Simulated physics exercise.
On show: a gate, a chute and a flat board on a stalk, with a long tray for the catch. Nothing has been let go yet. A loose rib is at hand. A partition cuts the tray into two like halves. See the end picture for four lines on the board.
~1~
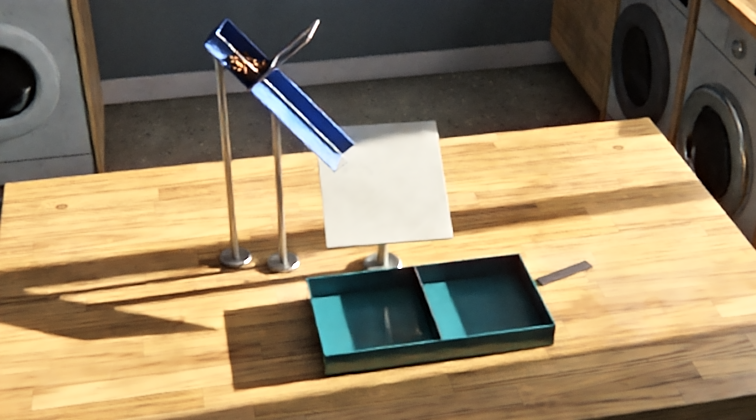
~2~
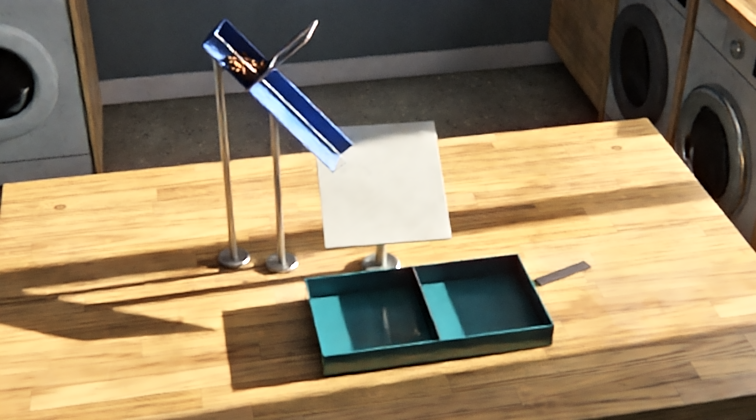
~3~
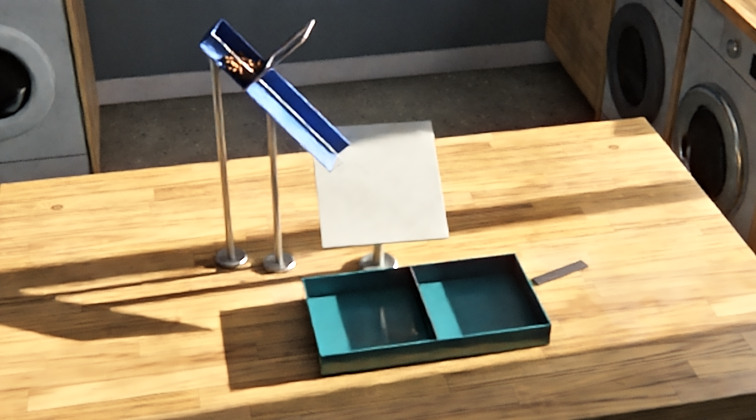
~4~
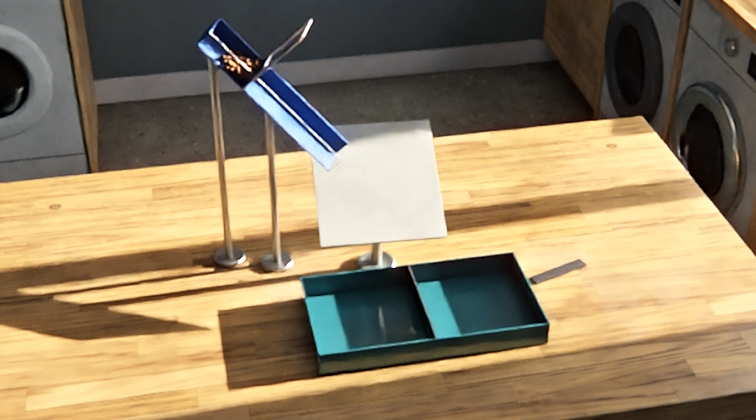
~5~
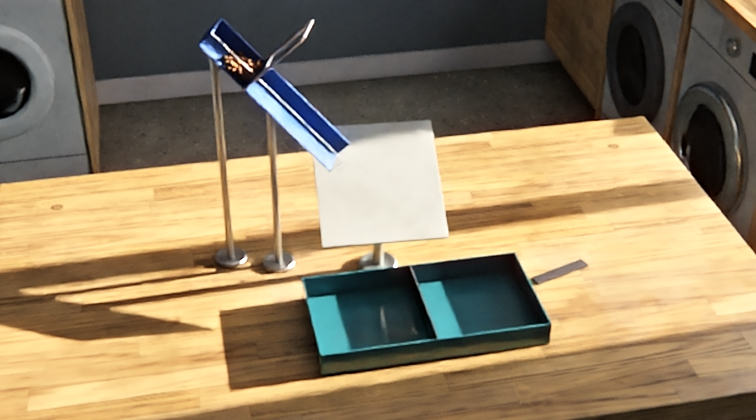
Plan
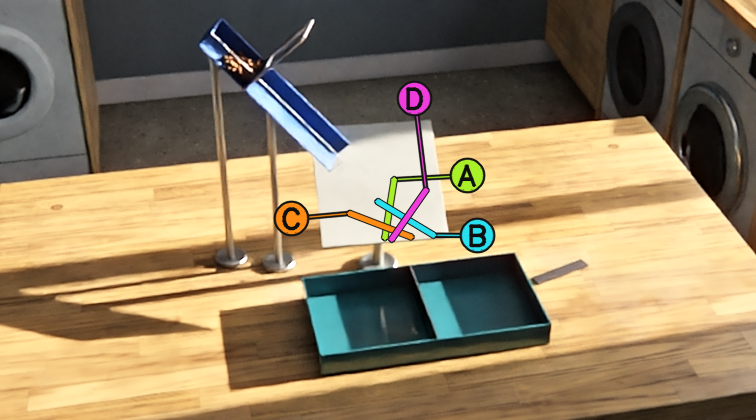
In a room with front-loading washing machines along the back, a wooden tabletop is seen from above at an angle in strong, low light. A blue chute holding small brown balls behind a gate slopes down rightward on metal posts, toward a pale tilted board on a stalk, with a divided teal tray in front and a thin grey strip beside it. Only the view shifts very slightly, while everything on the table stays still.
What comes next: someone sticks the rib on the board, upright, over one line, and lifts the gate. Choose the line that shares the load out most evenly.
I would pick line B.
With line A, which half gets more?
Left.
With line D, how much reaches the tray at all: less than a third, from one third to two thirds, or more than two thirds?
Line D gives more than two thirds.
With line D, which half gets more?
Left.
On the marked copy, line A from (394, 179) to (384, 237); line B from (377, 201) to (433, 235); line C from (349, 213) to (411, 236); line D from (425, 190) to (391, 239).
For line A, of what is caught, all in the left half, none in the right.
For line B, of what is caught, about half in the left half, about half in the right.
For line C, of what is caught, none in the left half, all in the right.
For line D, of what is caught, all in the left half, none in the right.
